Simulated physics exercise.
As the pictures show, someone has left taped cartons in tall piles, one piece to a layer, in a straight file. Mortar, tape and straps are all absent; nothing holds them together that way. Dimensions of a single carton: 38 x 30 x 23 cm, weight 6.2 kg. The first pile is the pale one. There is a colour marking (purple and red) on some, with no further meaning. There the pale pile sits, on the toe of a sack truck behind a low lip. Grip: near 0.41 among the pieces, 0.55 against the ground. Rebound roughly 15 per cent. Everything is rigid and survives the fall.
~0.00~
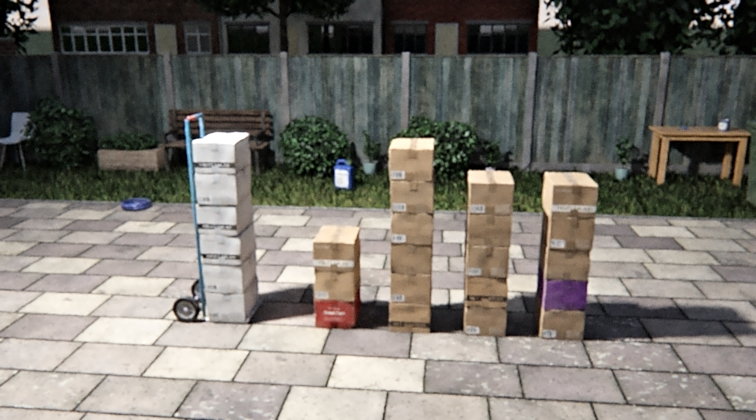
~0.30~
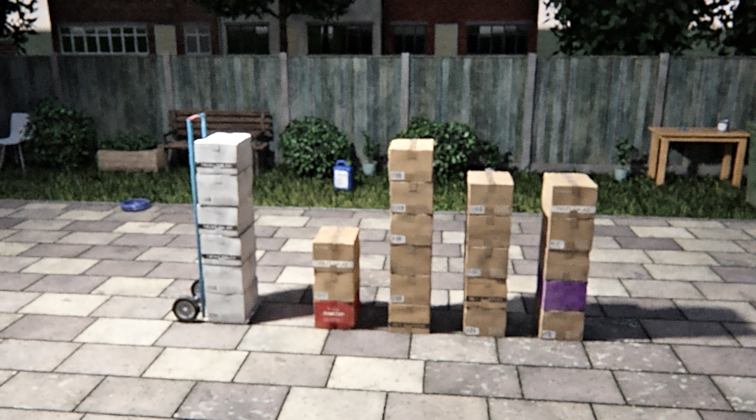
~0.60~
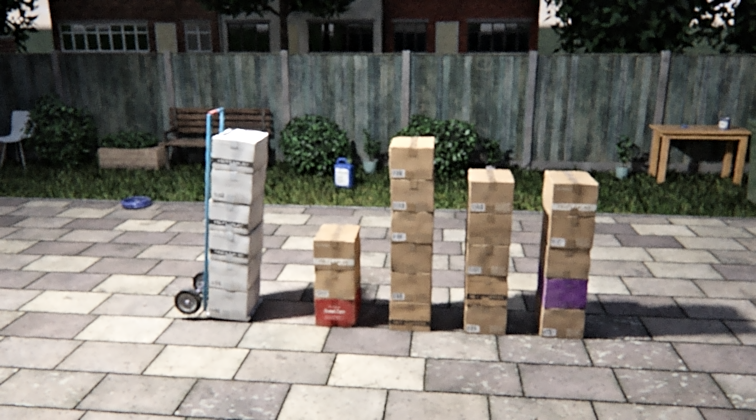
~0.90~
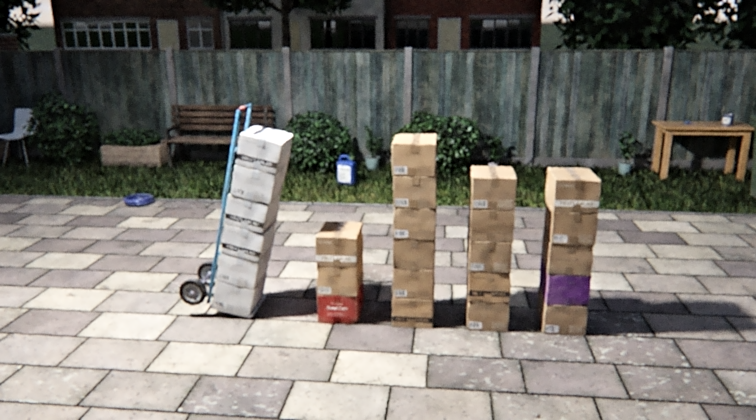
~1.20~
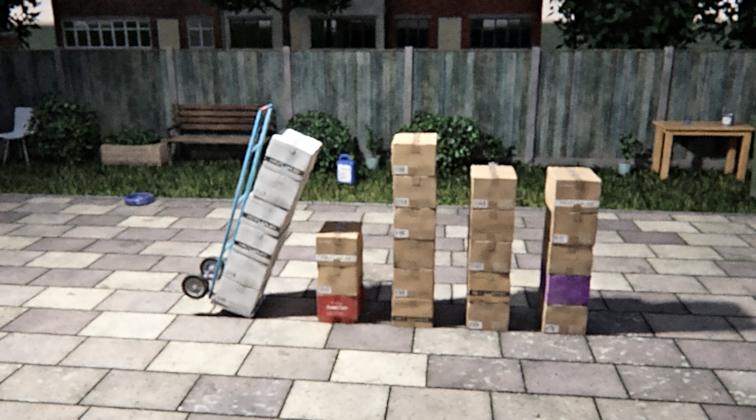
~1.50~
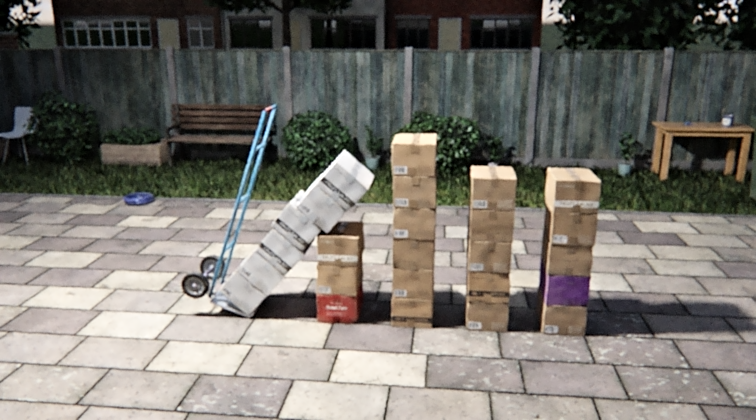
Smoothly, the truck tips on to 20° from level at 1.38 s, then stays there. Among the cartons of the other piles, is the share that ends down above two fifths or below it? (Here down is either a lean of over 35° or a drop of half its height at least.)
Outcome: Short of the two-fifths line.
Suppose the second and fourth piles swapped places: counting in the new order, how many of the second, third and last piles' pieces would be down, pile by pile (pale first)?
After the swap, the second pile would have 4 down, the third 5 and the last 4.
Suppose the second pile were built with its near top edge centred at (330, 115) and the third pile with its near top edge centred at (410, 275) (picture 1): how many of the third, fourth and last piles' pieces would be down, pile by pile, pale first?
You'd get third 1, fourth 5 and last 5.
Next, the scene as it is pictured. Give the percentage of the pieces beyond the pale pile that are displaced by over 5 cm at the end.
5 percent.
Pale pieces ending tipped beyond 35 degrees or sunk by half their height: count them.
The answer is 5 pale pieces.
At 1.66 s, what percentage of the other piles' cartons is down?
0 per cent.
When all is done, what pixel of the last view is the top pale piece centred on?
Resting point in the last picture: Around (384, 212).
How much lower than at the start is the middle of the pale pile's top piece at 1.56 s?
About 30 cm.
Around 1.56 s, 6 of the pale pile down; none of the 19 other cartons down, 1 disturbed.
Around 1.66 s, 5 of the pale pile down; none of the 19 other cartons down, 3 disturbed.
Finally (2.4 s), 5 of the pale pile down; none of the 19 other cartons down, 5 disturbed; red carton unmoved; purple carton unmoved. That is 0 per cent. Seen by the last camera, middles, red carton near (341, 299), purple carton near (564, 281).
